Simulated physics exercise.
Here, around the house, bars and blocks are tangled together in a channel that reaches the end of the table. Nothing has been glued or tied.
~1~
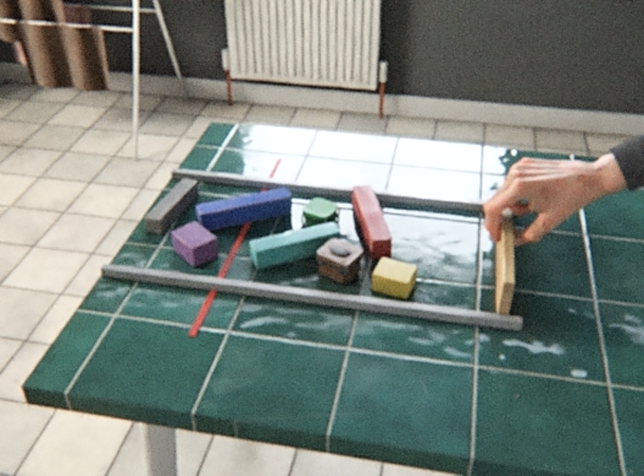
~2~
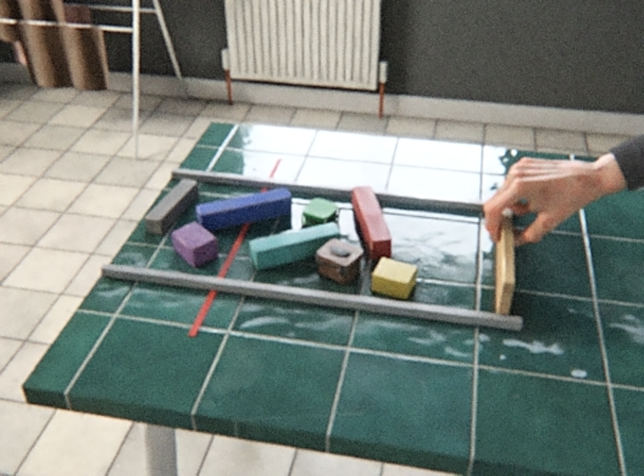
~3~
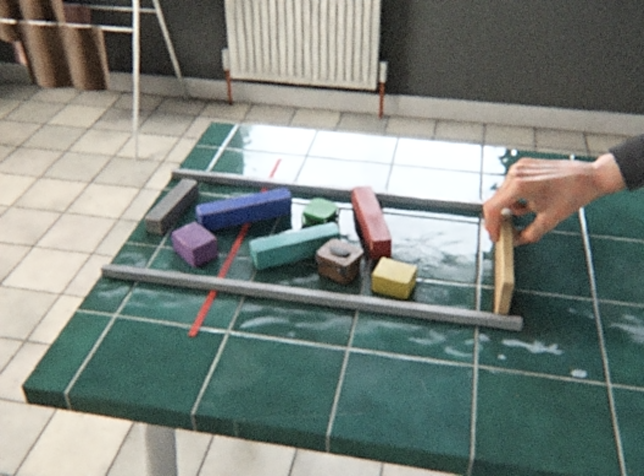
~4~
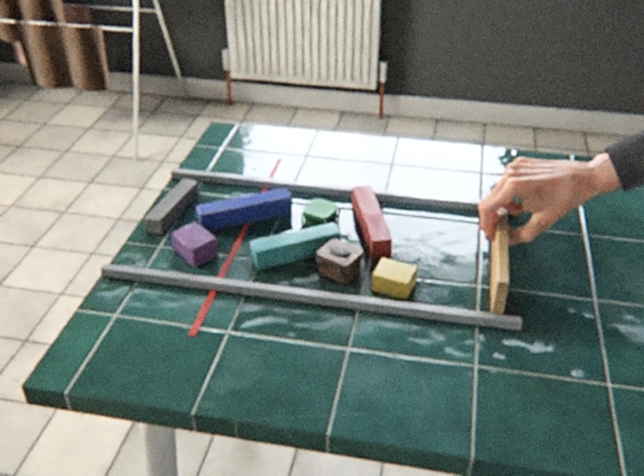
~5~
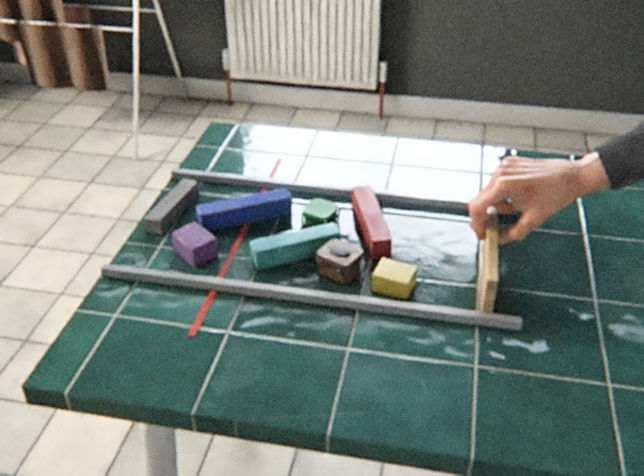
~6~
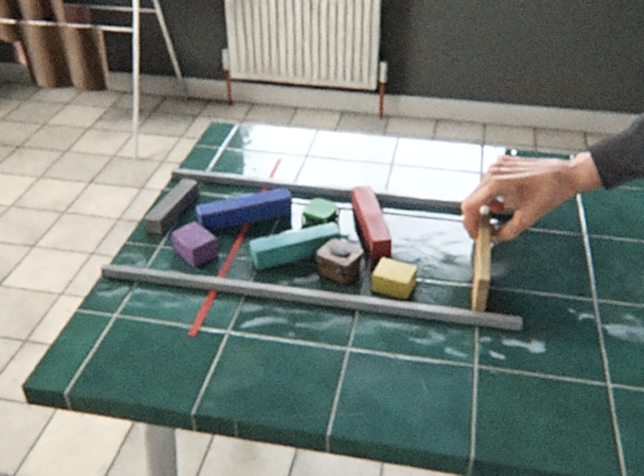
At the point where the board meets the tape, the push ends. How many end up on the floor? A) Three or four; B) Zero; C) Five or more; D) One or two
Zero.
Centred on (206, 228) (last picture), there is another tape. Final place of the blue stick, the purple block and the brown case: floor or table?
Observed: Blue stick not toppled; purple block toppled; brown case not toppled.
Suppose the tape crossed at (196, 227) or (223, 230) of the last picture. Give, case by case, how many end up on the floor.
The counts: 2 and 0.
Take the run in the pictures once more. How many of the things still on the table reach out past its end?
1.
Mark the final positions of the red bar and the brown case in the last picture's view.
In the last picture, roughly (243, 205) and (169, 259).
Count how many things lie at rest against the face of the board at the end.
The count in contact is 2.
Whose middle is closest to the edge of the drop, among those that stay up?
The grey bar finishes closest.
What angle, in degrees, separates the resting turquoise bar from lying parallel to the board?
Some 40 degrees.
Soon after, none off yet; grey bar at rest near (173, 206); purple block at rest near (195, 245); blue stick at rest near (245, 209).
At rest, the number that fall off is zero.
